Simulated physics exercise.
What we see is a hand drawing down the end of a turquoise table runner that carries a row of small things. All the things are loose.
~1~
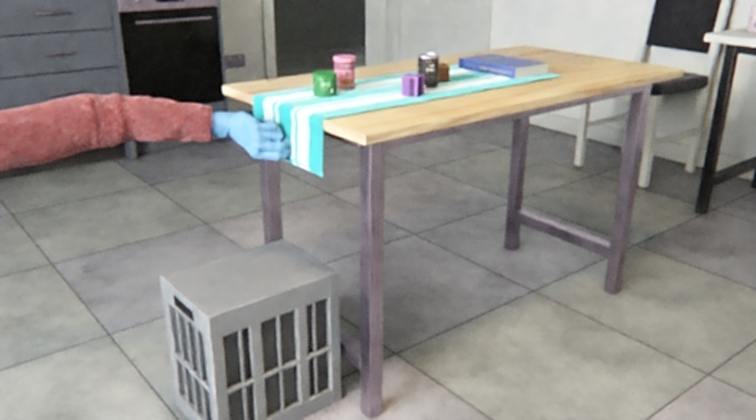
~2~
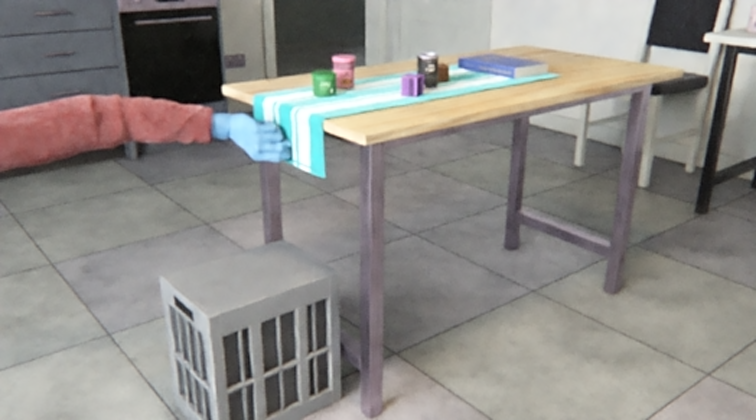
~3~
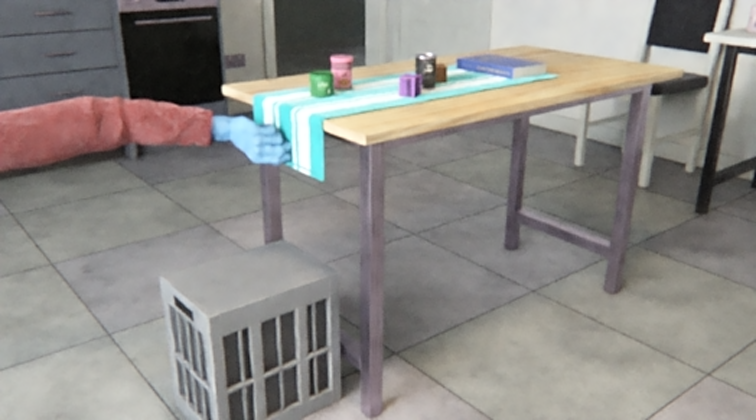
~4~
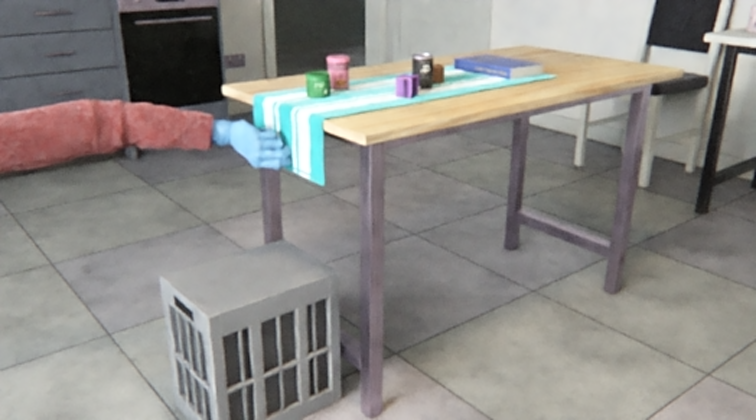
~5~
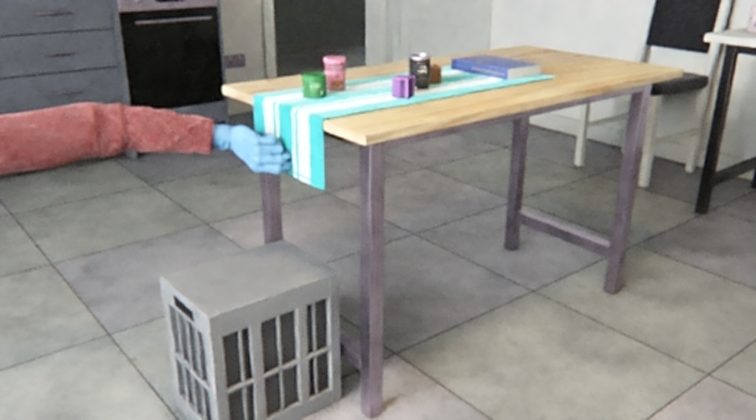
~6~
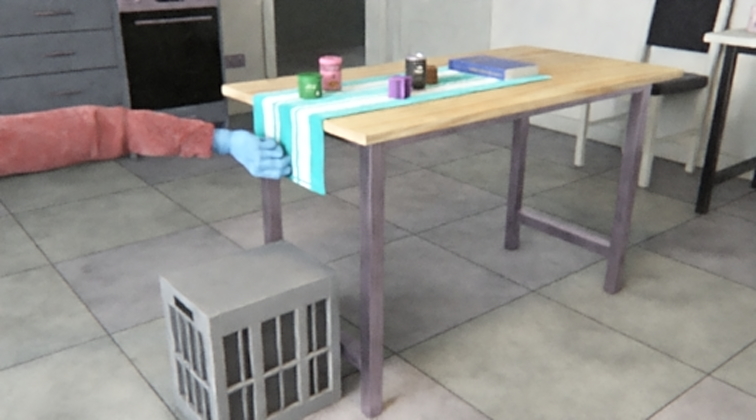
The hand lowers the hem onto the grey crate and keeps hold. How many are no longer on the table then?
Over the edge go two.
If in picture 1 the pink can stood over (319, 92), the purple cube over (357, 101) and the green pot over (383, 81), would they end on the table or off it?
The pink can falls, the purple cube goes over, the green pot survives.
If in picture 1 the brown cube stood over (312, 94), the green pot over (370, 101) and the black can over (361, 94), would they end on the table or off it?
The brown cube falls; the green pot comes down; the black can tumbles off.
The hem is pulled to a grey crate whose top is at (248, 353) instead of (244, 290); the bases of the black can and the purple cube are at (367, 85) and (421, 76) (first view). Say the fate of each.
The black can comes down, the purple cube keeps its place on top.
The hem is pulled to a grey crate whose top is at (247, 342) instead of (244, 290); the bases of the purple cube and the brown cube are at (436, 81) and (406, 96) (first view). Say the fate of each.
The purple cube stays on, the brown cube tumbles off.
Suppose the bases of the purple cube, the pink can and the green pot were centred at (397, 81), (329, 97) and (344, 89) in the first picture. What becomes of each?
The purple cube survives, the pink can goes over, the green pot comes down.
A little later, hem near (289, 224); green pot gone.
Next, hem on the crate; green pot and pink can gone.
When it is over, hem on the crate; green pot and pink can gone. The table loses two.
